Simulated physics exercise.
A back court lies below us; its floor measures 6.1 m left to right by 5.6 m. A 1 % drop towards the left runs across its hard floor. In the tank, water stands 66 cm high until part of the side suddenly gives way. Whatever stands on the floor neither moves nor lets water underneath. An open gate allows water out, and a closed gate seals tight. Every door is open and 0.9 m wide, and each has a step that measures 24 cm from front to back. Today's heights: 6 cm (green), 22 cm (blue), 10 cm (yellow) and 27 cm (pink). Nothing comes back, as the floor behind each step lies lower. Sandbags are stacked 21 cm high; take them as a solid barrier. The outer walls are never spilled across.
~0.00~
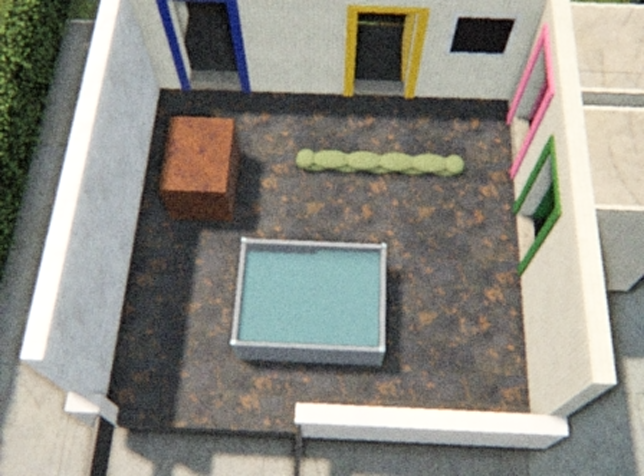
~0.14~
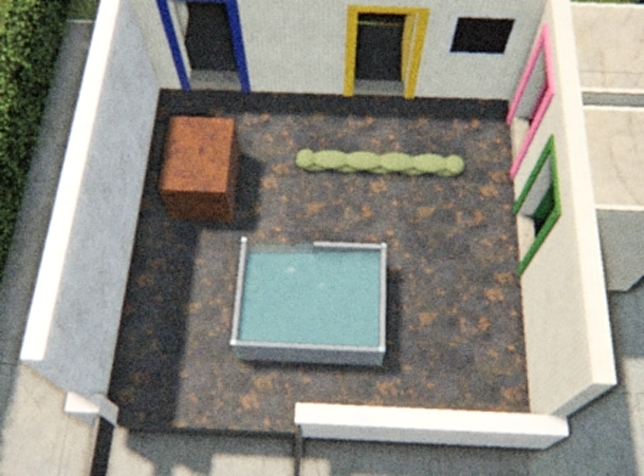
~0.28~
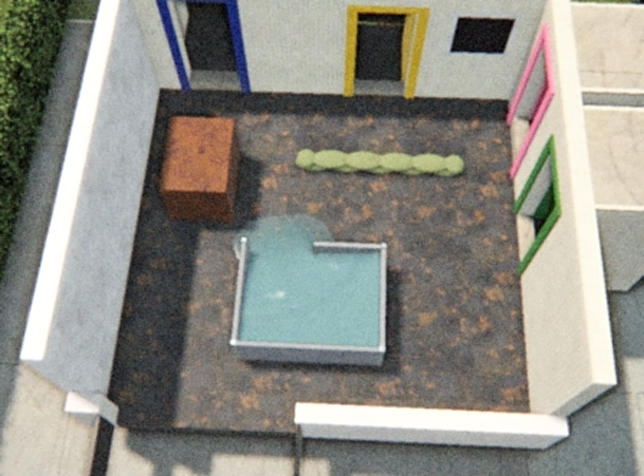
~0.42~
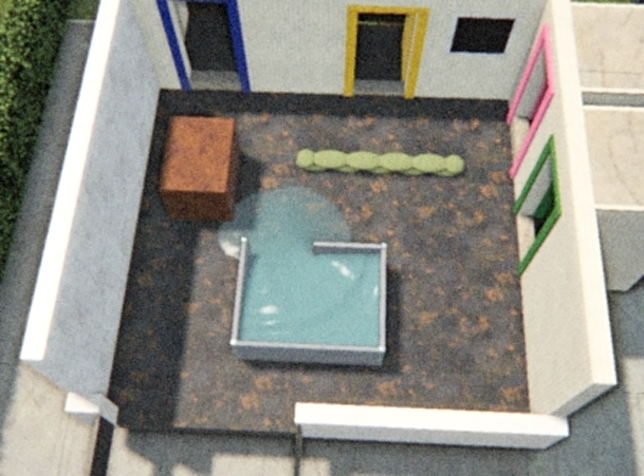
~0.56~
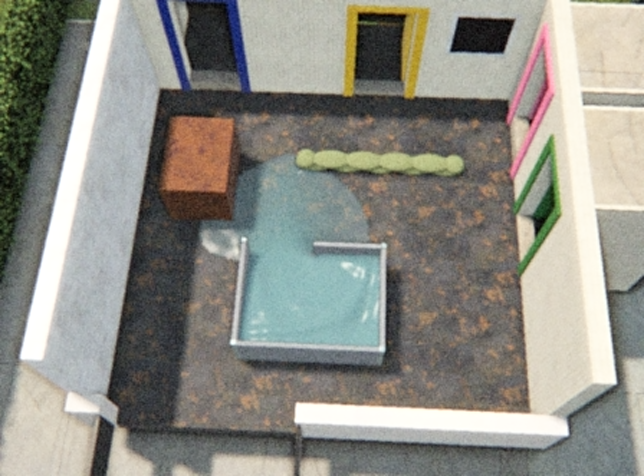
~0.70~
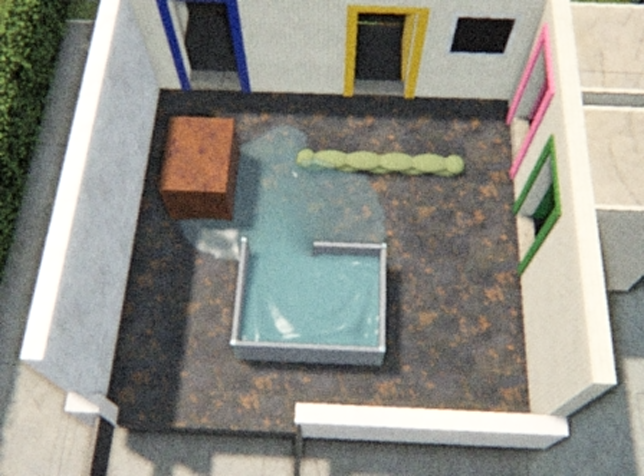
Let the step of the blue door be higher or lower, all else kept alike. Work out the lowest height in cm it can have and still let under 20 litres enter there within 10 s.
The lowest such height is roughly 15 cm.
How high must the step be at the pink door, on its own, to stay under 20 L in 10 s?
The pink door needs around 10.0 cm.
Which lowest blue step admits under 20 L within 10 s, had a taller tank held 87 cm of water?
21 cm.
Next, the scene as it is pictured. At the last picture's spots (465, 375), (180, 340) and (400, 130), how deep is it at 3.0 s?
Respectively 0 cm, 0 cm and 5 cm.
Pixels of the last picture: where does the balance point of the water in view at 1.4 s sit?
Roughly (298, 257).
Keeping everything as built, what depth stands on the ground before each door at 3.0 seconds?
Door by door, in centimetres - green 9, blue 16, yellow 5, pink 3.
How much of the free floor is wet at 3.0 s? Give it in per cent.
Close to 55 per cent is wet.
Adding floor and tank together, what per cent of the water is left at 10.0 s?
What remains is some 82 per cent of the water.
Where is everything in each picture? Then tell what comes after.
The first frame shows the tank at (311, 295) is whole and still, 66 cm deep; the blue door at (208, 53) is dry.
In the second frame, the front is at a hidden place, 0.2 m from the gap on the far side; 0.2 m2 of floor is wet, 66 cm left at the back.
In the third frame, water pours out on the far side and has run 0.8 m, to (291, 219); about 10 cm deep outside, 66 cm at the back.
In the fourth frame, the gap is on the far side, the front 1.3 m out at (282, 192); the back of the tank holds 62 cm.
In the fifth frame, water pours out on the far side and has run 1.9 m, to (284, 160); about 6 cm deep outside, 56 cm at the back.
In the sixth frame, the gap is on the far side, the front 2.5 m out at (287, 130); the back of the tank holds 57 cm; 1.3 m in a straight line remain to the blue door at (208, 53).
After 1.4 s water covers 25 % of the floor, deepest (40 cm) near (262, 92); 12 cm at the blue door, 0 litres in over its 22 cm step.
After 3.0 s water covers 55 % of the floor, deepest (30 cm) near (161, 88); 16 cm at the blue door, 3 litres in over its 22 cm step.
After 10.0 s water covers 95 % of the floor, deepest (10 cm) near (243, 181); 8 cm at the blue door, 3 litres in over its 22 cm step.
At the blue door as built, the water arrived by 1.3 s and peaked near 18 cm at 1.8 s.
With a step of 12.5 cm, 39 litres would have come in within the 10 s; with 17 cm, 13 litres. So under 20 litres takes about 15 cm.
